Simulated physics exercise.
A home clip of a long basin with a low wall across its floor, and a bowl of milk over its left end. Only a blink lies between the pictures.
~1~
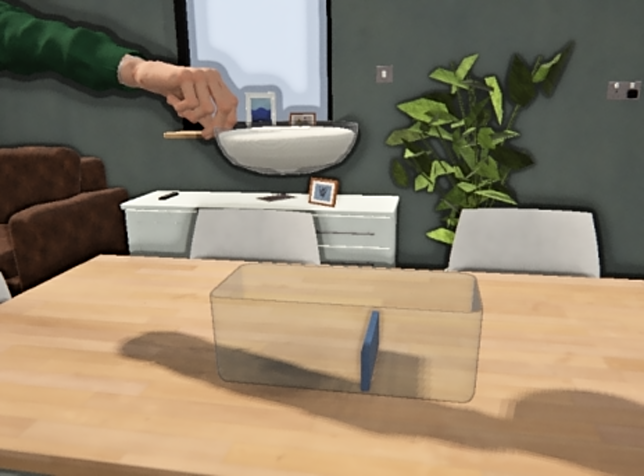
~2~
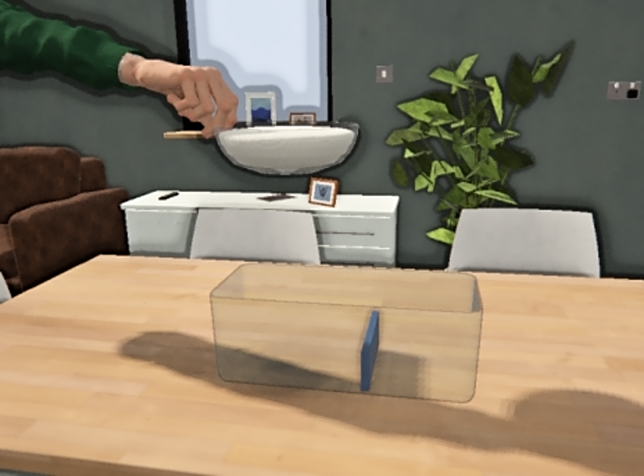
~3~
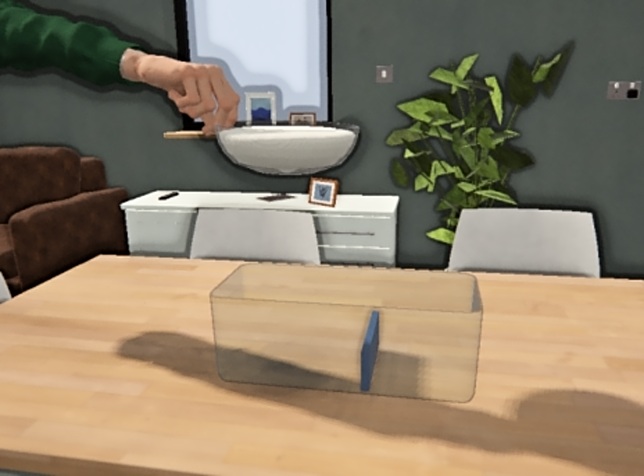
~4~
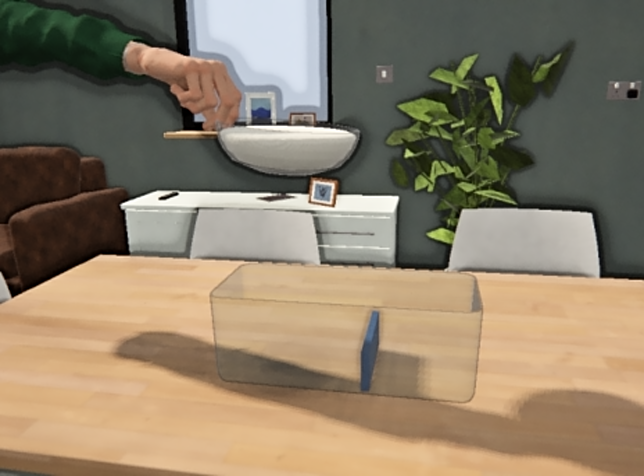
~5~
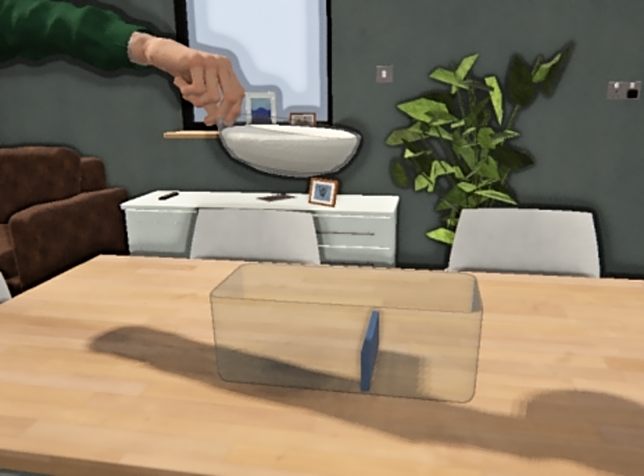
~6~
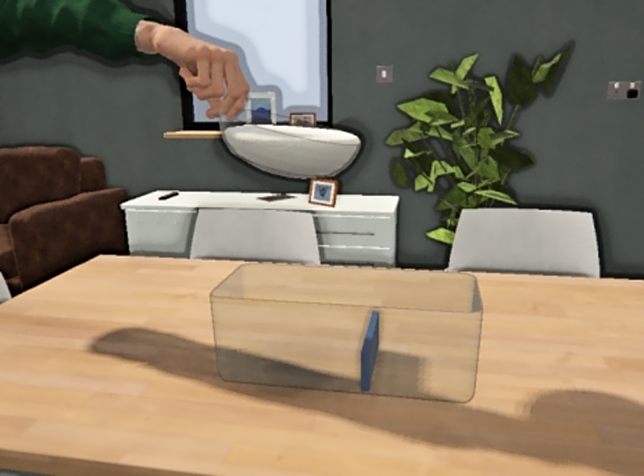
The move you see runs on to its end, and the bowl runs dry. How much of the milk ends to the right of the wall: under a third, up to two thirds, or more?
The share right of the wall is more than two thirds.
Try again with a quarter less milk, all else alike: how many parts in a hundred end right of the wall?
Some 75 per cent.
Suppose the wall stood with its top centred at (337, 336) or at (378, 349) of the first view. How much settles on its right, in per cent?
Roughly 80 per cent, and 55 per cent.
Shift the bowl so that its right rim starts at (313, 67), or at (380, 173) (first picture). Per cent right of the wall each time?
The first gives 55 %, the second 80 %.
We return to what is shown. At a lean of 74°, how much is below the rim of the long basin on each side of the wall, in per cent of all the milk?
Near 0 on the left, 30 on the right.
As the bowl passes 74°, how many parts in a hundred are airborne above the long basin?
About 55 per cent.
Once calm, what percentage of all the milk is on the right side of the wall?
It comes to 75 per cent or so.
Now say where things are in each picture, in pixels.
In the first frame, tilt 0°; pouring edge (356, 126); surface from (224, 132) to (355, 133); the long basin's rim runs from (227, 279) to (479, 293); the wall's top is at (371, 331).
In the second frame, tilt 1°; pouring edge (357, 127); surface from (224, 132) to (355, 133).
In the third frame, tilt 2°; pouring edge (357, 130); surface from (225, 131) to (355, 134).
In the fourth frame, tilt 5°; pouring edge (358, 133); surface from (226, 129) to (356, 136).
In the fifth frame, tilt 9°; pouring edge (359, 139); surface from (228, 128) to (358, 137).
In the sixth frame, tilt 14°; pouring edge (359, 145); surface from (230, 128) to (358, 142); 1 per cent is over the edge.
A moment on, the bowl is tipped part way and 14 per cent is still to pour, 1 is left of the wall and 31 right of it.
Next, the bowl is tipped right over and 0 per cent is still to pour, 17 is left of the wall and 72 right of it.
Then the bowl is tipped right over and 0 per cent is still to pour, 19 is left of the wall and 74 right of it.
Later the bowl is tipped right over and 0 per cent is still to pour, 19 is left of the wall and 74 right of it.
In the end 19 per cent lies left of the wall, 74 right of it and 7 outside.
